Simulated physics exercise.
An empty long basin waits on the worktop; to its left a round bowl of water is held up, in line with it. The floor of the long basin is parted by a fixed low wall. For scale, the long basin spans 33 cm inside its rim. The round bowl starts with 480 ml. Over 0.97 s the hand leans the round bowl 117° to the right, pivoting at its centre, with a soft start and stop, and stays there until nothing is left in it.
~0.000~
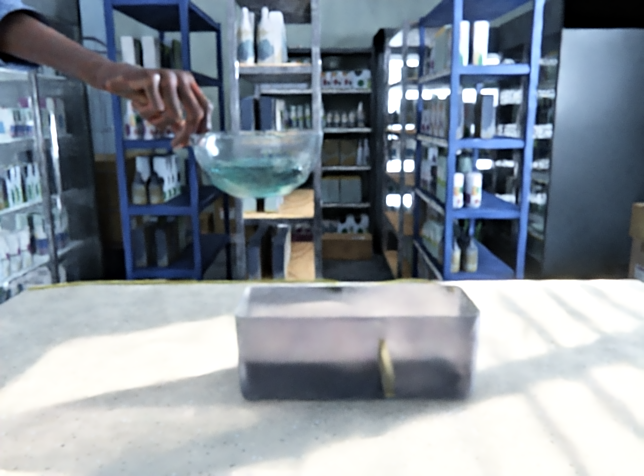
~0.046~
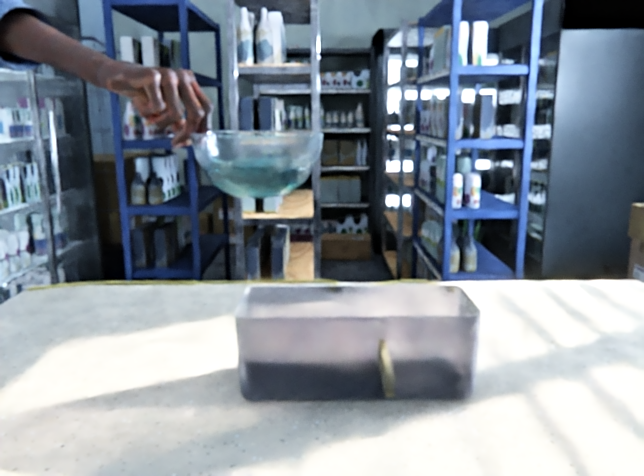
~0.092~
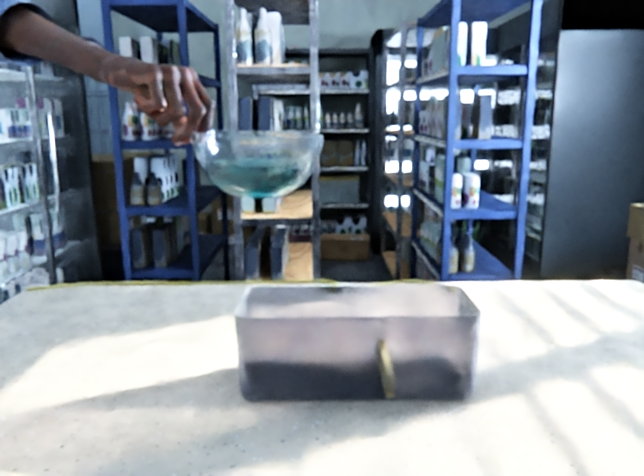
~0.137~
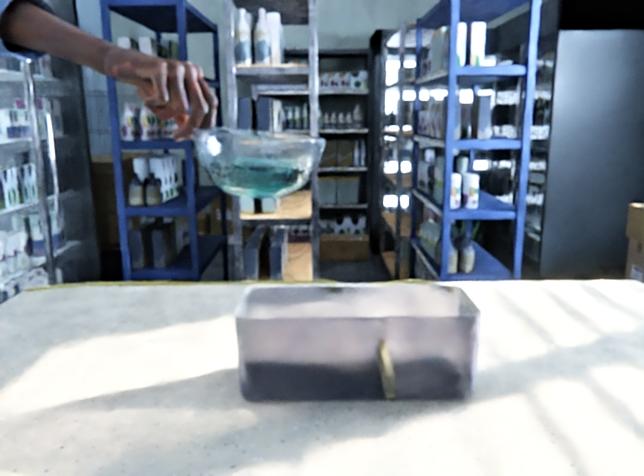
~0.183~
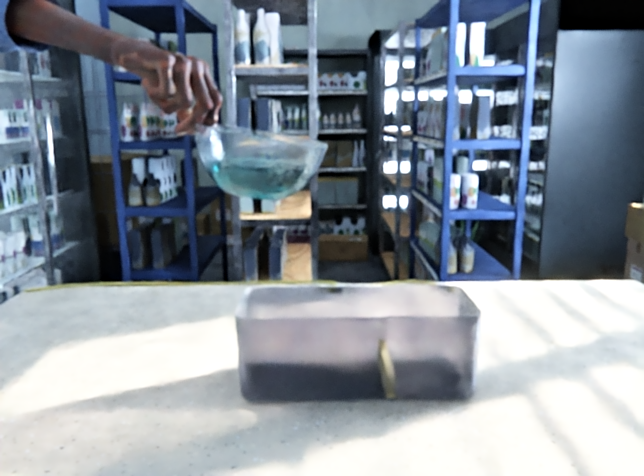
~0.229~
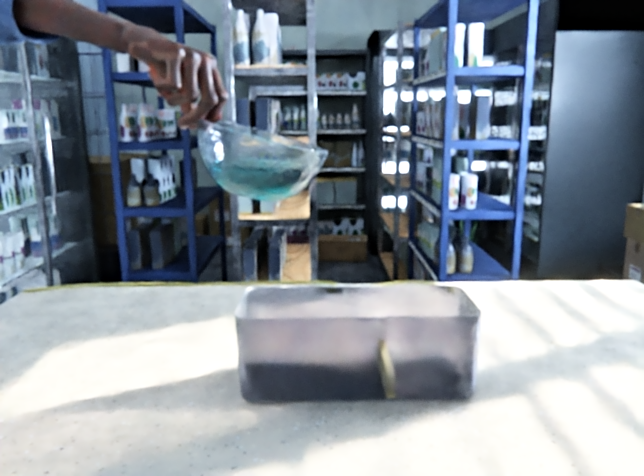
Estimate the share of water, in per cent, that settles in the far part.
The far part has some 7 per cent.
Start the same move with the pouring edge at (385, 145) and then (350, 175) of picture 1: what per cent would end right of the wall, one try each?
First 70, then 30 per cent.
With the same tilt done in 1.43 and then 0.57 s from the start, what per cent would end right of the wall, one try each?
First 5, then 25 per cent.
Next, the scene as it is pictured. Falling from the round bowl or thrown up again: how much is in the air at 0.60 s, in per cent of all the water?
Some 54 per cent.
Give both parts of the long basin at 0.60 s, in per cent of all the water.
Left about 8, right about 0.
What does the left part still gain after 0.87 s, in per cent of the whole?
About 2 per cent.
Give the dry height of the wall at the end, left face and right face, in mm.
Some 16 mm on the left and 32 mm on the right.
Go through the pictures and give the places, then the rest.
Tilt 0°; pouring edge (322, 135); surface from (206, 164) to (312, 163); the long basin's rim runs from (241, 302) to (471, 300); the wall's top is at (385, 356), in the first frame.
Tilt 1°; pouring edge (322, 136); surface from (205, 164) to (312, 164), in the second frame.
Tilt 3°; pouring edge (323, 138); surface from (205, 163) to (312, 165), in the third frame.
Tilt 6°; pouring edge (324, 142); surface from (206, 162) to (313, 165), in the fourth frame.
Tilt 10°; pouring edge (326, 147); surface from (207, 162) to (314, 166), in the fifth frame.
Tilt 15°; pouring edge (327, 153); surface from (209, 162) to (317, 167), in the sixth frame.
By 0.60 s the tilt is 80° and 38 per cent is still to pour, 8 is left of the wall and 0 right of it.
By 0.87 s the tilt is 114° and 0 per cent is still to pour, 88 is left of the wall and 2 right of it.
By 1.16 s the tilt is 117° and 0 per cent is still to pour, 91 is left of the wall and 7 right of it.
By 1.47 s the tilt is 117° and 0 per cent is still to pour, 91 is left of the wall and 7 right of it.
At rest 91 per cent lies left of the wall, 7 right of it and 3 outside.
